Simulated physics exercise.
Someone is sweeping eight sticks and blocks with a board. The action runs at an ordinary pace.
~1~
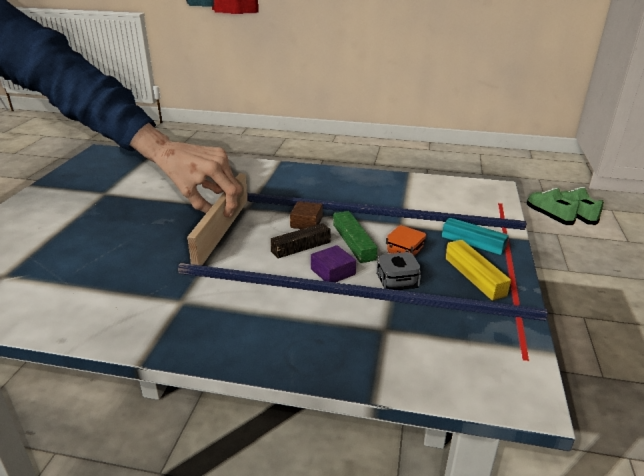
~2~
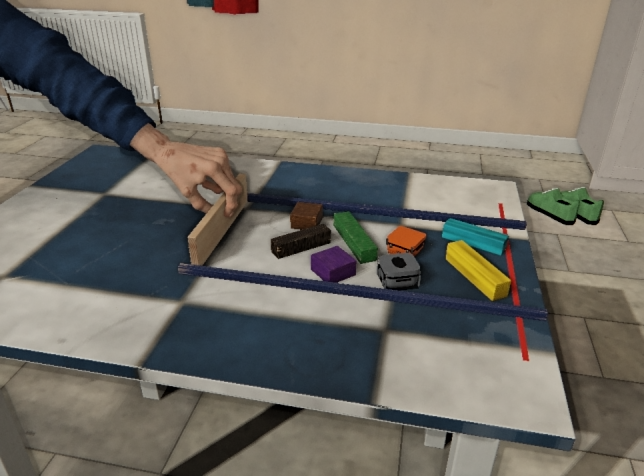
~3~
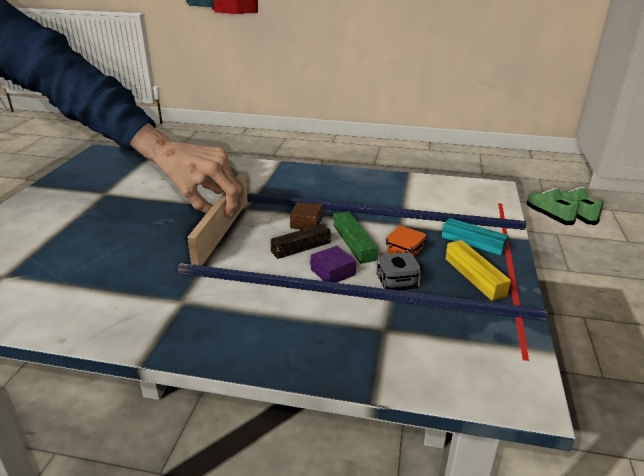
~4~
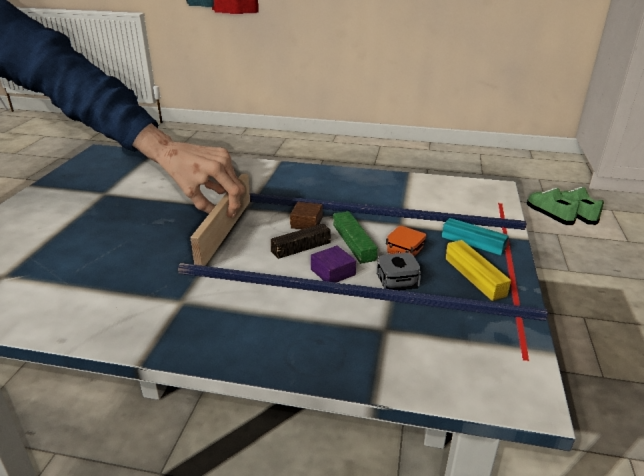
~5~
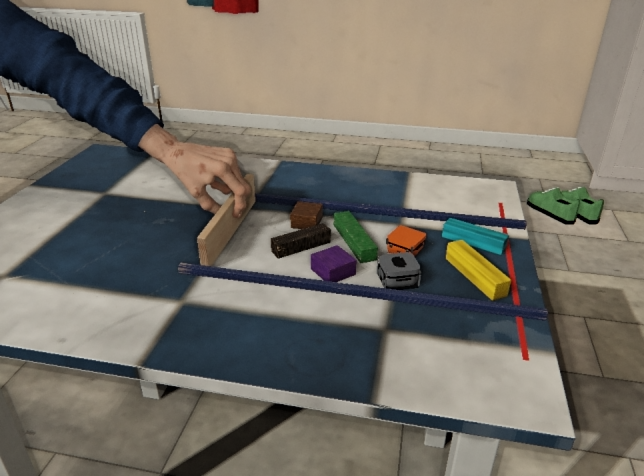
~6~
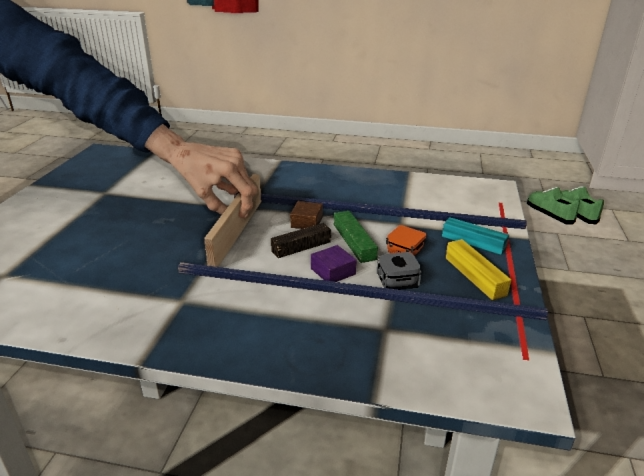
A hand held a wooden board upright on a blue and white checked table, then slid it slightly right toward the colorful sticks and blocks lying between two dark rails, which stayed still.
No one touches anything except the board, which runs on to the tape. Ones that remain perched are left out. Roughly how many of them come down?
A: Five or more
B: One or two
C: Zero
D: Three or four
Five or more (A).
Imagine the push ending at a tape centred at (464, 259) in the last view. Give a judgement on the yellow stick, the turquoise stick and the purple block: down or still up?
The yellow stick is gone. The turquoise stick is gone. The purple block is still there.
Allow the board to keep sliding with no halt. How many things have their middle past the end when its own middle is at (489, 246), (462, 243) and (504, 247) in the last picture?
4; 2; 5.
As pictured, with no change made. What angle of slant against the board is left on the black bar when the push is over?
Roughly 0° out of line.
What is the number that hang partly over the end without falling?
The total would be 2.
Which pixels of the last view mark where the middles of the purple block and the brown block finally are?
The first near (537, 295), the second near (523, 238).
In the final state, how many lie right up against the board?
The count in contact is 3.
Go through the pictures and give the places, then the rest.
Turquoise stick (475, 236); yellow stick (476, 269); orange case (406, 243); board (221, 217); tape (510, 265), in the first picture.
Yellow stick (477, 269); green bar (354, 236), in the second picture.
Orange case (406, 243); black bar (301, 241), in the third picture.
Turquoise stick (475, 236); brown block (307, 216), in the fourth picture.
Yellow stick (477, 268); board (230, 218), in the fifth picture.
Turquoise stick (475, 235); yellow stick (477, 268); orange case (406, 243); board (236, 218); tape (511, 264), in the sixth picture.
Early on, none off yet; turquoise stick at rest near (475, 235); yellow stick at rest near (477, 268); orange case at rest near (406, 243).
A while later, none off yet; turquoise stick travelled a little near (506, 240); yellow stick travelled a little near (509, 274); orange case travelled well along near (481, 253).
Finally, the number that fall off is five or more; lost, green bar, grey case, orange case, yellow stick and turquoise stick.
